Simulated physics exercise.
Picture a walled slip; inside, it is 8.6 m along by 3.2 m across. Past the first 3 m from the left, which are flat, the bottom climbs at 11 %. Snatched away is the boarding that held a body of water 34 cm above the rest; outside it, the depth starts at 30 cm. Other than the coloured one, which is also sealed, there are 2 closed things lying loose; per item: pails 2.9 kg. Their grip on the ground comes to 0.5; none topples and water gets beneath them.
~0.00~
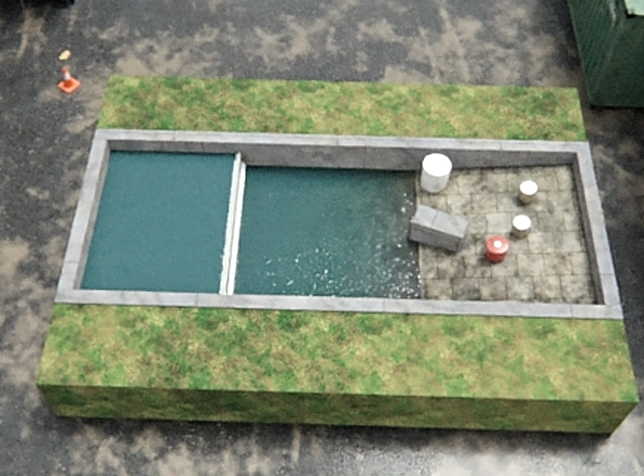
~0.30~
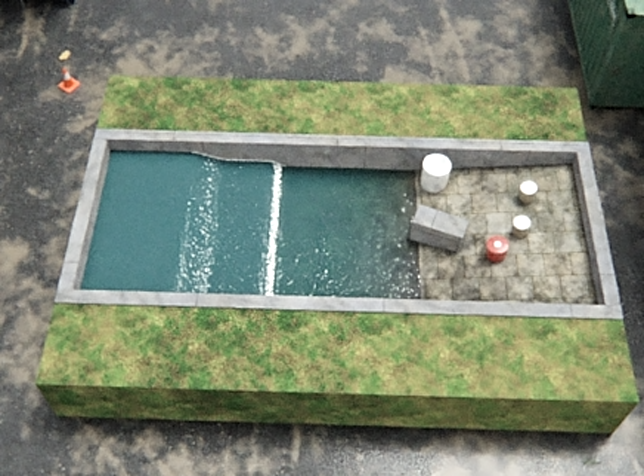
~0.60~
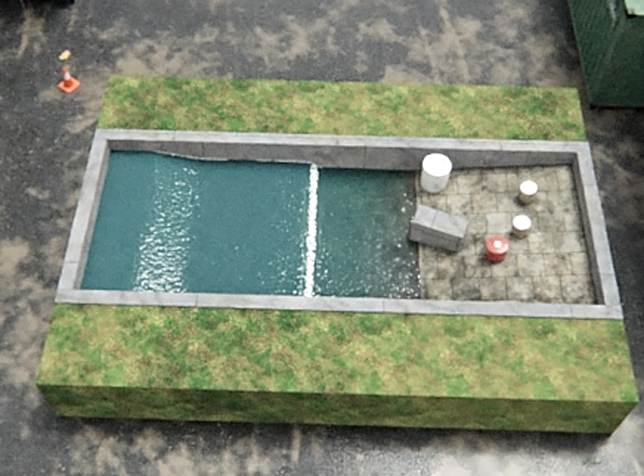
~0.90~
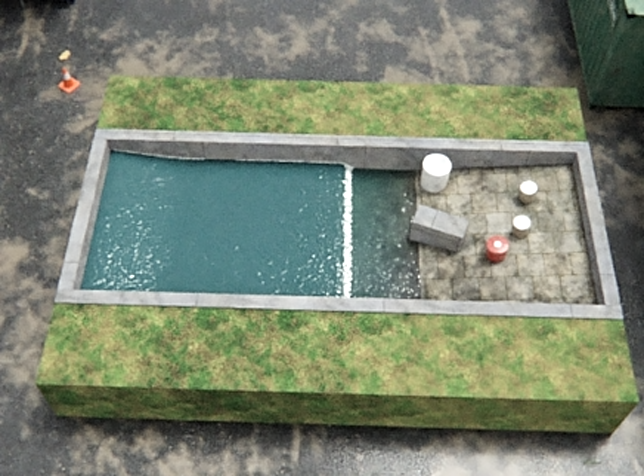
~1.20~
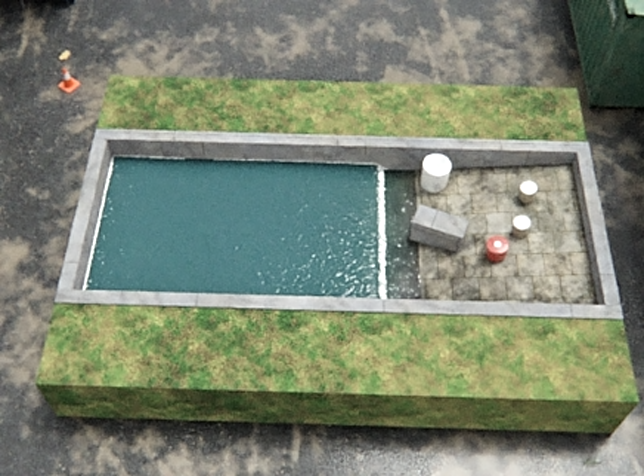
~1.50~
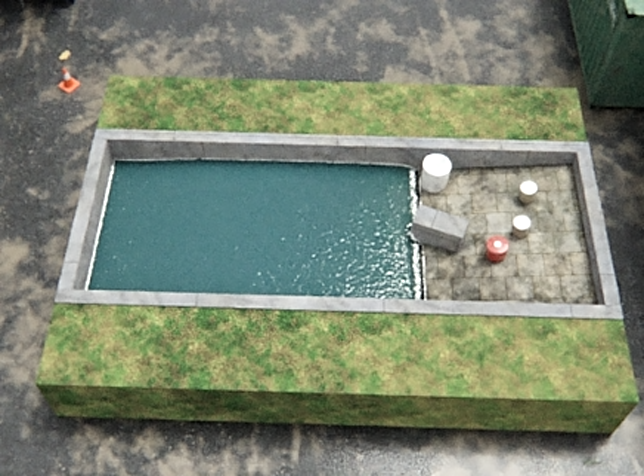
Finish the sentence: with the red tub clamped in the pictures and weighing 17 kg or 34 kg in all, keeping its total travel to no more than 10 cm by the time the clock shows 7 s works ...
Only with the heavier one.
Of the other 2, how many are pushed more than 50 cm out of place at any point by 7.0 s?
The count comes to 2.
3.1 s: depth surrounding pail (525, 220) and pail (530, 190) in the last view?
I'd estimate 3 cm for the first and 3 cm for the second.
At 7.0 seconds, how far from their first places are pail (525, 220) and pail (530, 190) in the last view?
Shifts: 120 cm / 140 cm.
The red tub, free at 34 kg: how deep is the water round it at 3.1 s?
9 cm, roughly.
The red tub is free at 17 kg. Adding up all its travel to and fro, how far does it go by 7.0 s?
Some 50 centimetres of travel in total.
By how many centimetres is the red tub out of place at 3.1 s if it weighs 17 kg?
Roughly 0 cm.
After 2.1 s the red tub would be 0 cm from its start with 17 kg and 0 cm from its start with 34 kg; 1 cm of water round it then.
After 3.1 s the red tub would be 0 cm from its start with 17 kg and 0 cm from its start with 34 kg; 9 cm of water round it then.
After 4.9 s the red tub would be 8 cm from its start with 17 kg and 0 cm from its start with 34 kg; 13 cm of water round it then.
After 7.0 s the red tub would be 43 cm from its start with 17 kg and 0 cm from its start with 34 kg; 4 cm of water round it then.
